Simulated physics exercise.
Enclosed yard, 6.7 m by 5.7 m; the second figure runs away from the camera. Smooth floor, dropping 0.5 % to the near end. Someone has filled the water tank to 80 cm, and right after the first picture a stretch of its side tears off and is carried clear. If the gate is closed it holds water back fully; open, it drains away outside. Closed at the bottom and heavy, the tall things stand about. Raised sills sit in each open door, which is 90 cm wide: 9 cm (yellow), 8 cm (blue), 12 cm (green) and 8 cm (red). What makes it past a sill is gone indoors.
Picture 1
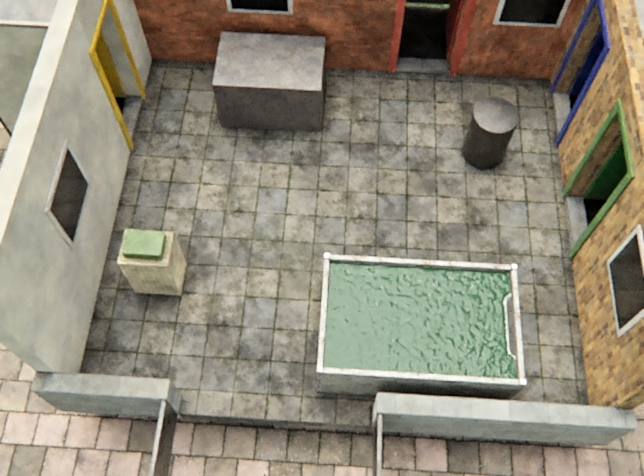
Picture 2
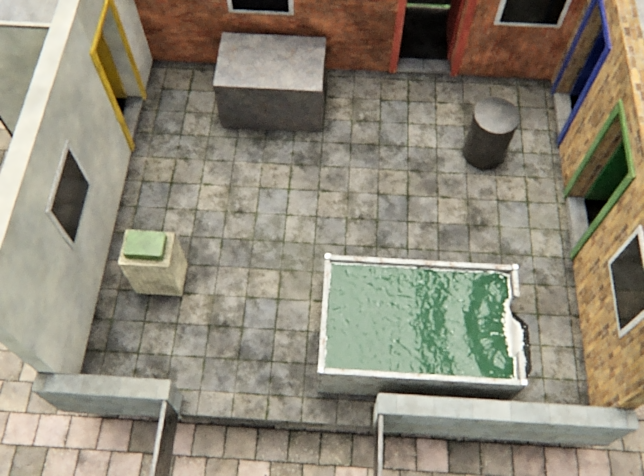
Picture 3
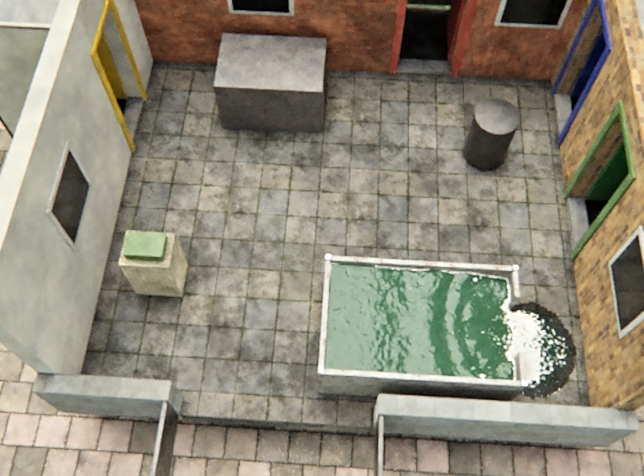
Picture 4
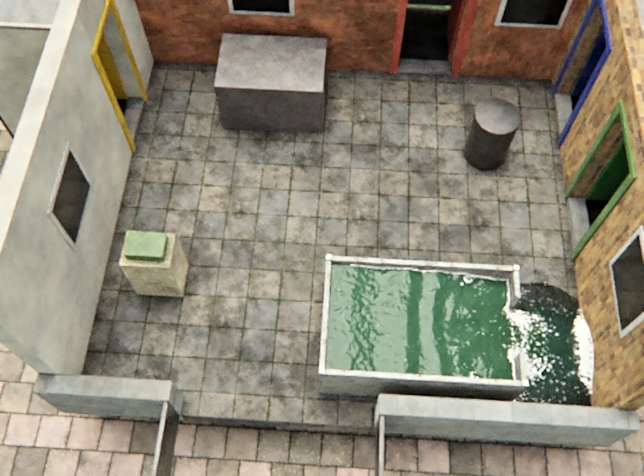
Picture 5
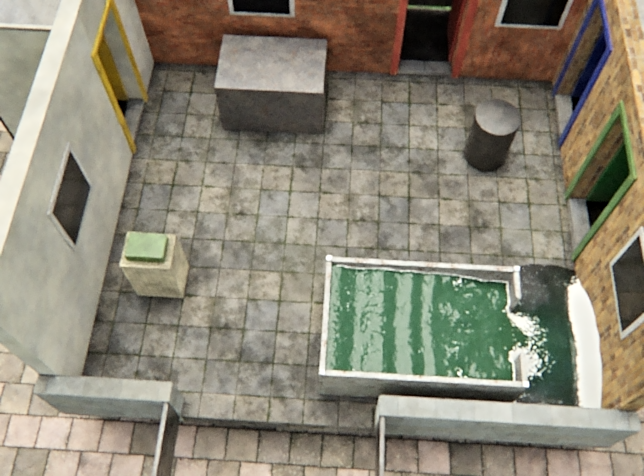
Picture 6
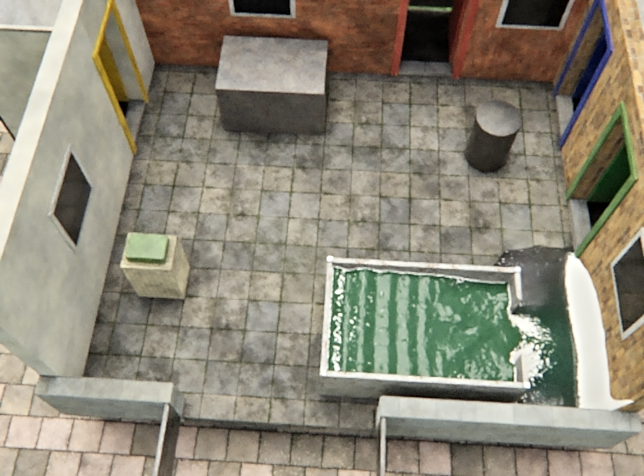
Green water bursts through the tank's right side and spreads across the floor along the brick wall.
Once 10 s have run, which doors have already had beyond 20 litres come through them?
After 10 s: The yellow door has not yet; the blue door already has; the green door has not yet; the red door has not yet.
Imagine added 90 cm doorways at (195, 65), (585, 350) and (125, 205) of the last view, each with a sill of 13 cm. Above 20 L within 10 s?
First doorway falls short, second gets there, third falls short.
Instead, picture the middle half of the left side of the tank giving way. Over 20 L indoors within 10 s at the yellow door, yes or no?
Yellow: Exceeds.
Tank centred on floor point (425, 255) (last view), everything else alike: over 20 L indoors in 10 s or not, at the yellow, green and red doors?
Yellow gets no more than that, green gets more than that, red gets no more than that.
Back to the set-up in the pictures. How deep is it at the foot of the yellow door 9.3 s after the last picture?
About 4.0 cm.
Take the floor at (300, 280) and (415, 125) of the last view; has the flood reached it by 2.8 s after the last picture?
In that order: Dry, under water.
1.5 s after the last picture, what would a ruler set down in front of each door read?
Door by door, in cm: Yellow reads 0, blue reads 4, green reads 12, red reads 0.
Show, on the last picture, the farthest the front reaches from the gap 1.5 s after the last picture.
Near (552, 84).
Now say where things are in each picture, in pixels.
The first picture shows still water, 80 cm deep, in the water tank at (420, 319).
In the second picture, the front is at a hidden place, 0.4 m from the gap at (505, 339); 0.2 m2 of floor is under water; 80 cm left at the back of the water tank.
In the third picture, the front is at (566, 366), 0.9 m from the gap at (505, 340); 0.8 m2 of floor is under water; 80 cm left at the back of the water tank.
In the fourth picture, water pours out at (506, 340) and has run 1.3 m, to (589, 398); typically 10 cm deep outside, 80 cm at the water tank's back.
In the fifth picture, water pours out at (506, 341) and has run 1.6 m, to (575, 277); typically 9 cm deep outside, 79 cm at the water tank's back.
In the sixth picture, water pours out at (507, 342) and has run 1.9 m, to (573, 252); typically 10 cm deep outside, 71 cm at the water tank's back.
Then, 0.7 s after the last picture water covers 15 % of the floor and is deepest (55 cm) near (592, 409); yellow door not reached, blue door not reached, green door 11 cm at the sill, 0 L in, red door not reached.
Then, 1.5 s after the last picture water covers 25 % of the floor and is deepest (50 cm) near (594, 424); yellow door not reached, blue door 4 cm at the sill, 0 L in, green door 12 cm at the sill, 0 L in, red door not reached.
Then, 2.8 s after the last picture water covers 45 % of the floor and is deepest (34 cm) near (584, 343); yellow door not reached, blue door 11 cm at the sill, 9 L in, green door 11 cm at the sill, 1 L in, red door 7 cm at the sill, 0 L in.
Then, 5.3 s after the last picture water covers 70 % of the floor and is deepest (23 cm) near (594, 424); yellow door 4 cm at the sill, 0 L in, blue door 16 cm at the sill, 78 L in, green door 8 cm at the sill, 1 L in, red door 6 cm at the sill, 0 L in.
Then, 9.3 s after the last picture water covers 95 % of the floor and is deepest (14 cm) near (594, 424); yellow door 4 cm at the sill, 0 L in, blue door 9 cm at the sill, 113 L in, green door 5 cm at the sill, 1 L in, red door 7 cm at the sill, 0 L in.
